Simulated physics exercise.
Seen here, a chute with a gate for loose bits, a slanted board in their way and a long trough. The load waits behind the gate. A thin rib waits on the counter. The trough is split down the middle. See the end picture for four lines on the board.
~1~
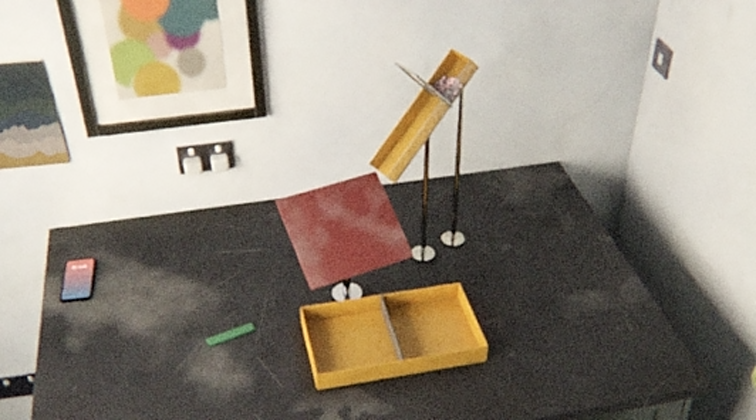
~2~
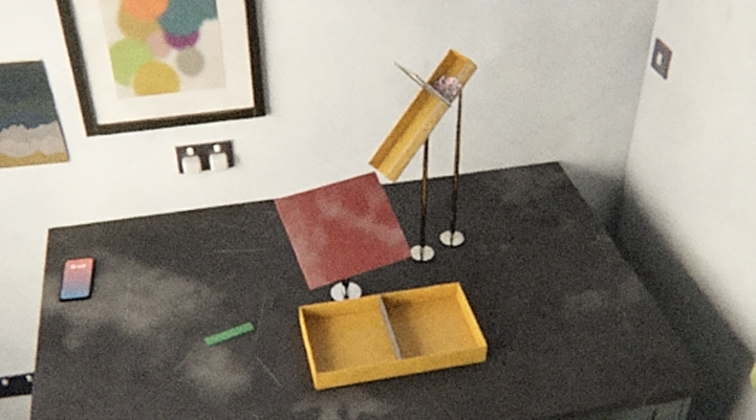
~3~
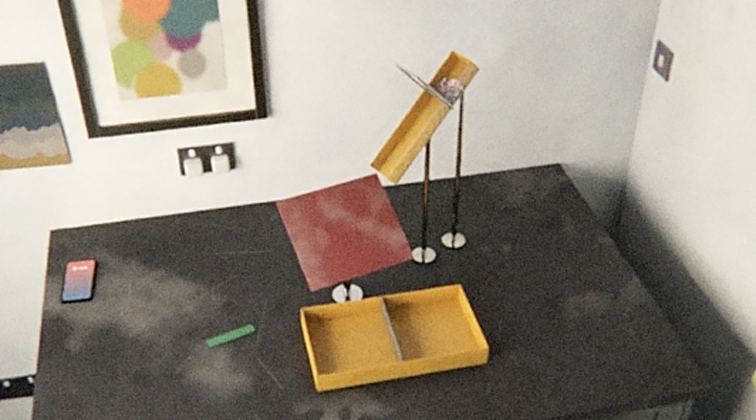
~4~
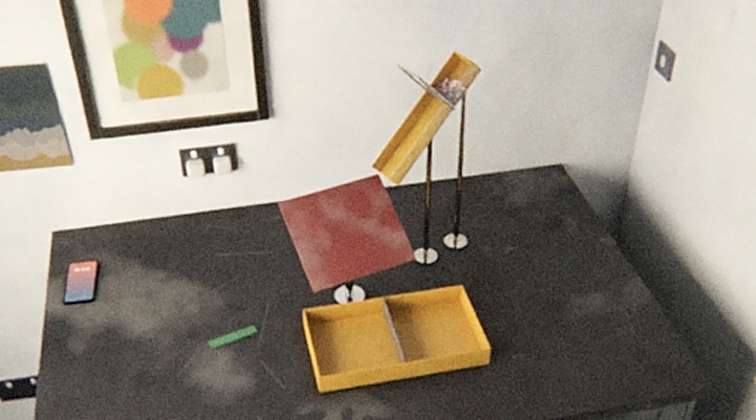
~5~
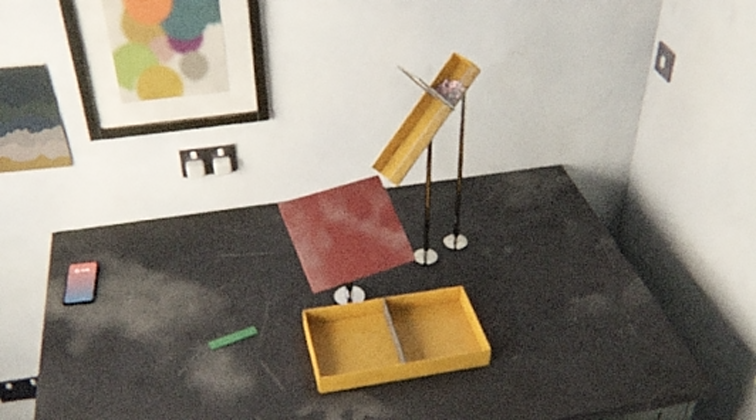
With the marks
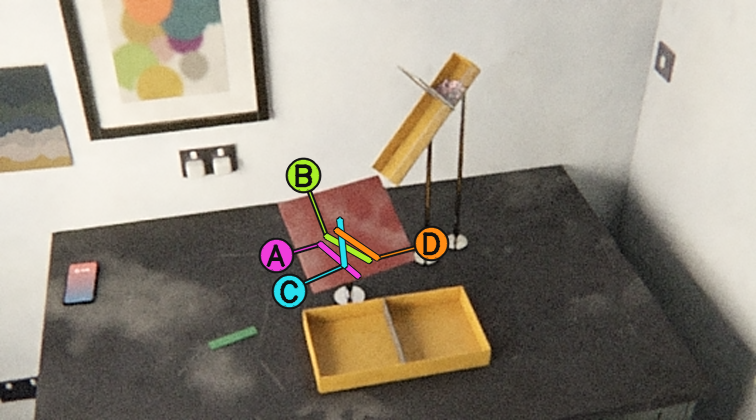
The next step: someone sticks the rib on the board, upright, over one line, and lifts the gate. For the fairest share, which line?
I would pick line A.
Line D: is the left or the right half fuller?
More lands on the right.
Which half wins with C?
Left.
On the marked copy, line A from (320, 244) to (357, 276); line B from (326, 236) to (369, 260); line C from (339, 220) to (344, 265); line D from (336, 230) to (377, 257).
Choosing A, of what is caught, roughly two thirds in the left half, roughly a third in the right.
Choosing B, of what is caught, about a tenth in the left half, the larger part in the right.
Choosing C, of what is caught, every piece in the left half, not one piece in the right.
Choosing D, of what is caught, about a tenth in the left half, almost all in the right.
